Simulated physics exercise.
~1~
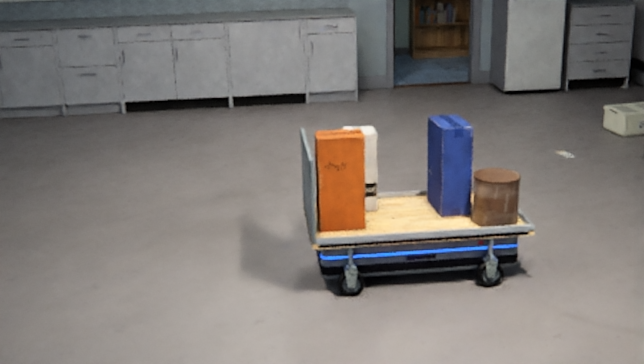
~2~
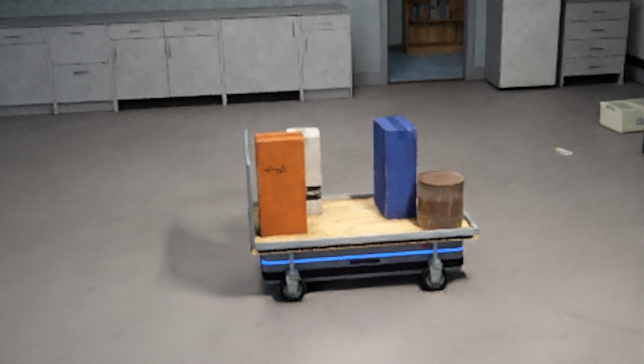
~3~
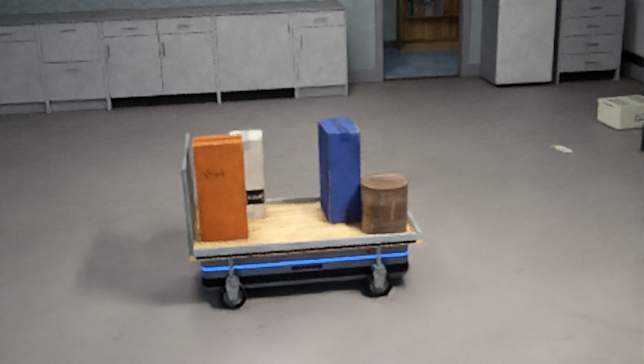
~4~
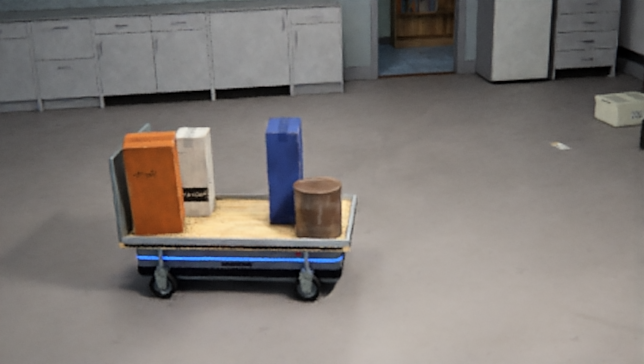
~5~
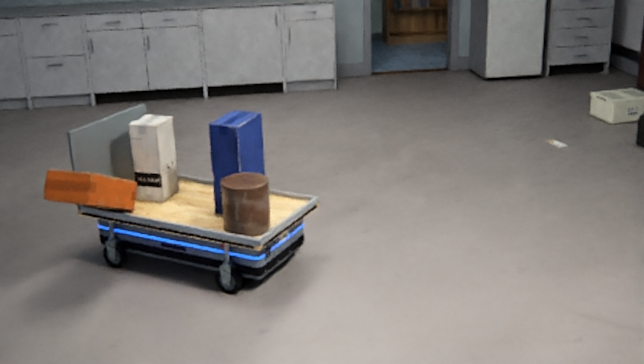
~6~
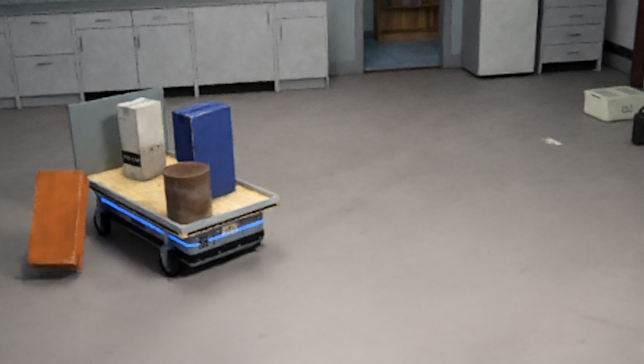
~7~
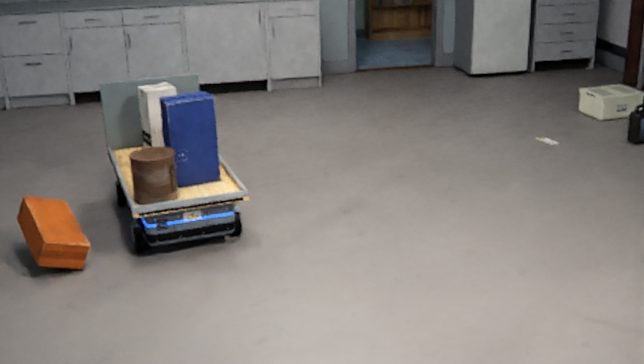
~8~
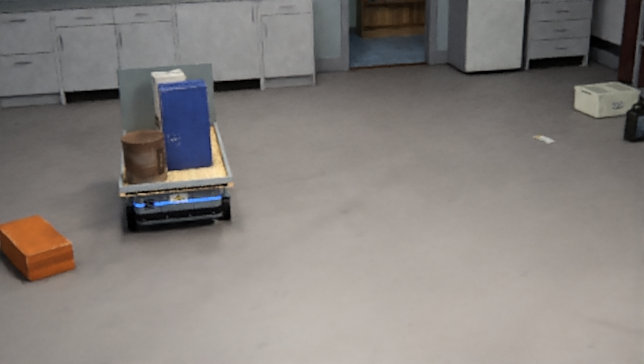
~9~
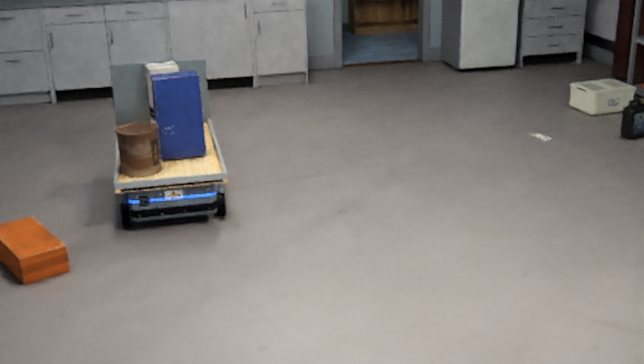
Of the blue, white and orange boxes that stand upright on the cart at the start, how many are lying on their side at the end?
One of them is, the orange box, which lies on the floor to the left of the cart.
